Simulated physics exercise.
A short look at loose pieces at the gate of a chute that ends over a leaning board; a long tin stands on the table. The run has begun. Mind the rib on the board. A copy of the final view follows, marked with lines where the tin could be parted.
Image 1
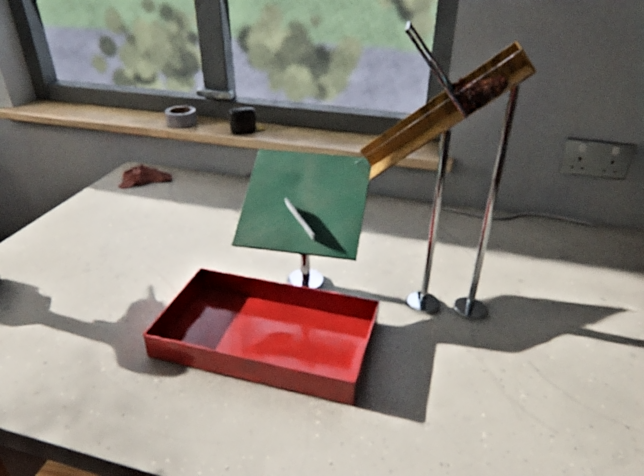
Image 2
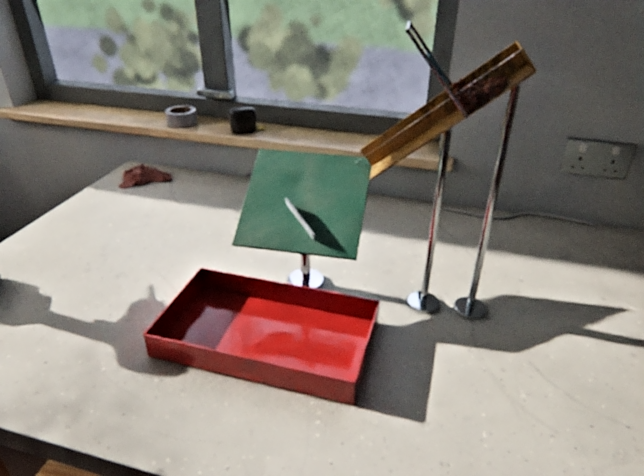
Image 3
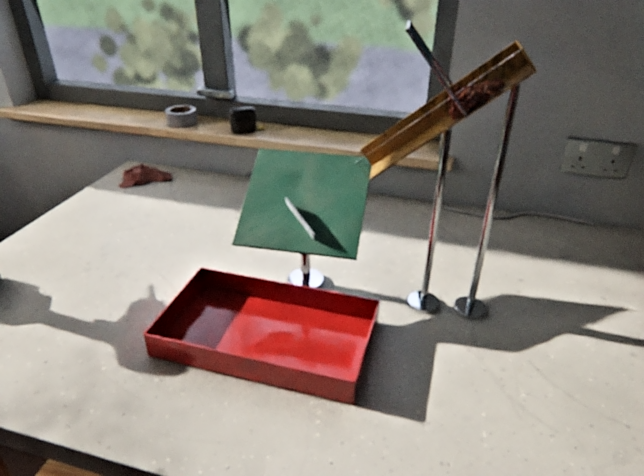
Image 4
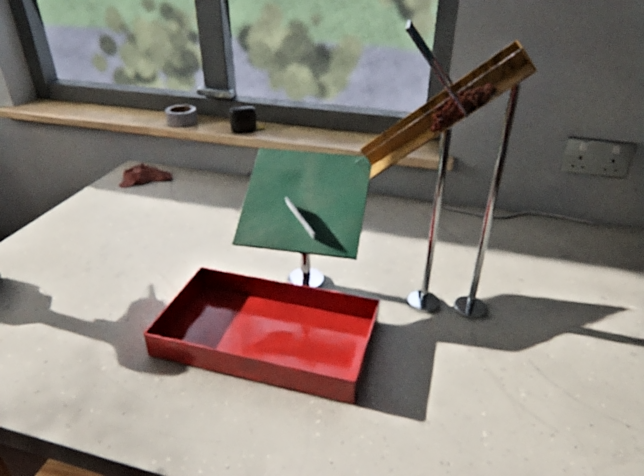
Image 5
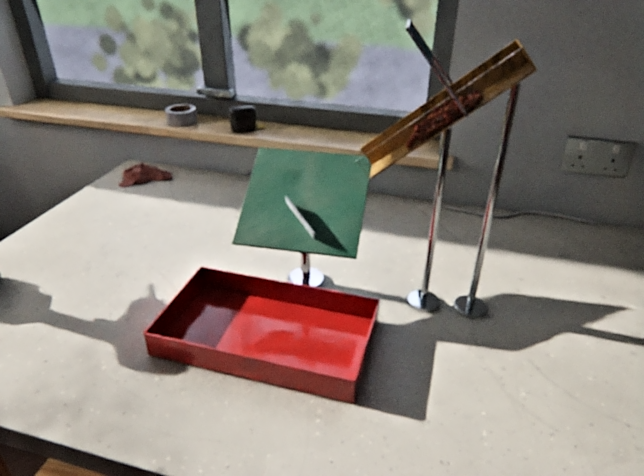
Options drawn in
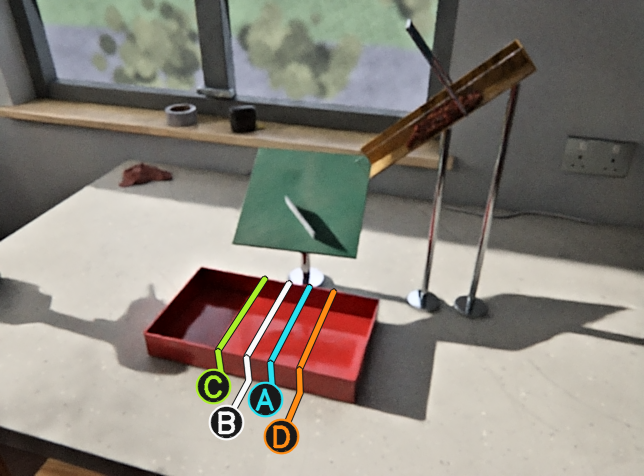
On a table by a window, dark reddish-brown pieces sit high in a sloping wooden-coloured chute above a tilted green board with a small rib and an empty red tray; the pieces then slide partway down the chute, spreading out.
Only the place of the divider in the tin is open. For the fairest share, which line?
The best line is D.
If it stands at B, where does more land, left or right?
More lands on the right.
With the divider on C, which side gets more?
More lands on the right.
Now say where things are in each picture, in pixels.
Load behind the gate (475, 93), clay pellets; lip of the chute (371, 173), sloping fairly steeply, in the first picture.
Middle of the board (304, 200), tilted fairly steeply; middle of its low edge (293, 252); of its high edge (315, 153), in the second picture.
Front corners of the tin (144, 334) and (354, 381), empty; front of the load (454, 117), in the third picture.
Middle of the load (464, 106); its front (434, 128), roughly a quarter of the way to the lip; rib from (286, 197) to (313, 234), in the fourth picture.
Middle of the load (445, 114); its front (409, 146), roughly half of the way to the lip, in the fifth picture.
On the marked copy, line A crosses the front rim at (270, 361); line B crosses the front rim at (246, 356); line C crosses the front rim at (218, 350); line D crosses the front rim at (299, 368).
With A, of what is caught, about a tenth on the left of the divider, the larger part on the right.
With B, of what is caught, about a tenth on the left of the divider, almost all on the right.
With C, of what is caught, about a tenth on the left of the divider, almost all on the right.
With D, of what is caught, roughly half on the left of the divider, roughly half on the right.
